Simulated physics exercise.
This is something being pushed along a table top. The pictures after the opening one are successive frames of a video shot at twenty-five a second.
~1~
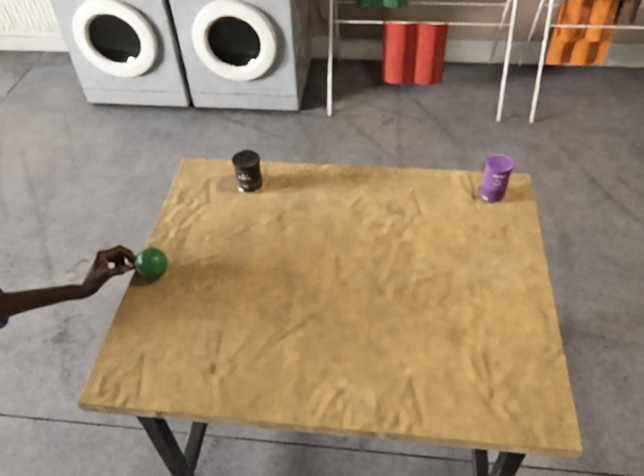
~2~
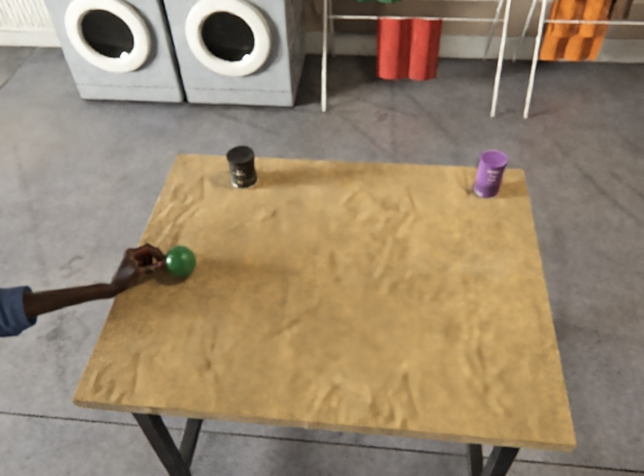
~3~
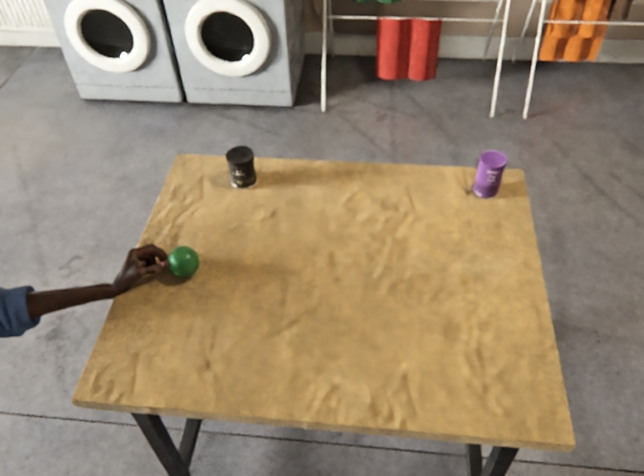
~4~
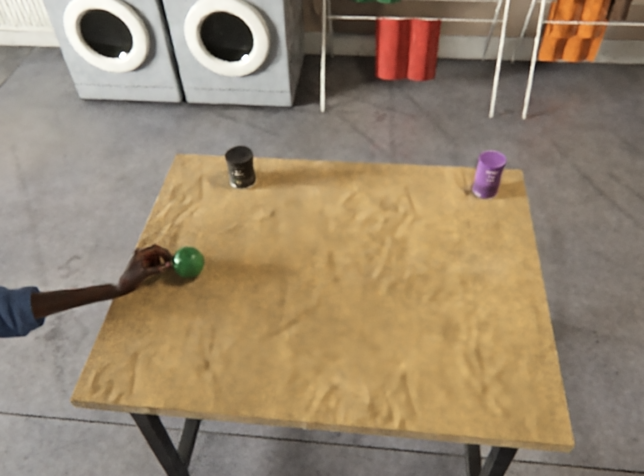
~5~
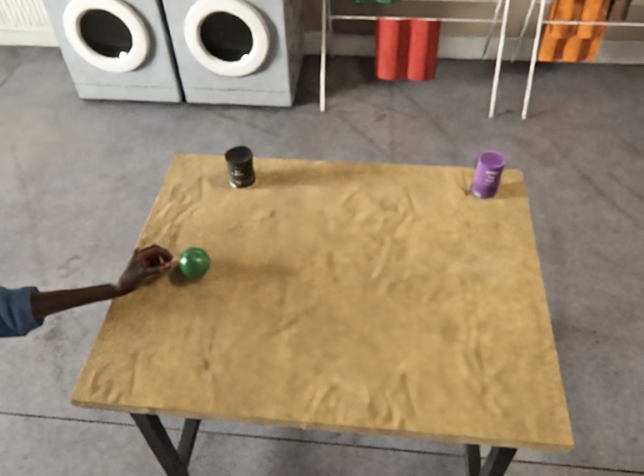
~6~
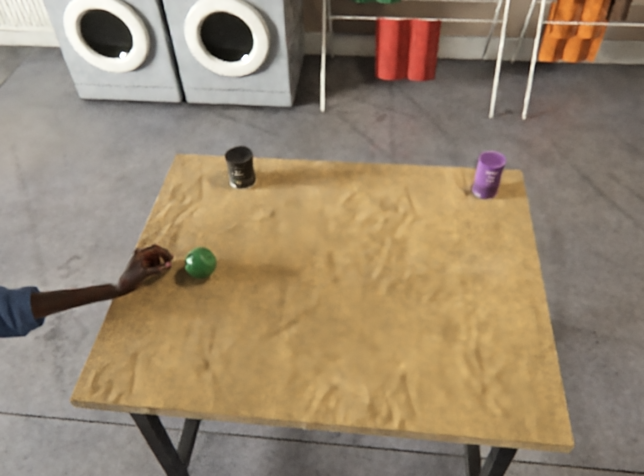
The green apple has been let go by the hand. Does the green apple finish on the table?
Yes, it finishes on the table.
Then, 0.20 s on from there, green apple shifted about its own width near (227, 264).
Then, 0.40 s on from there, green apple shifted well along near (246, 266).
In the end, moved from the start, green apple. At the end, from the last picture's camera, green apple near (262, 267).
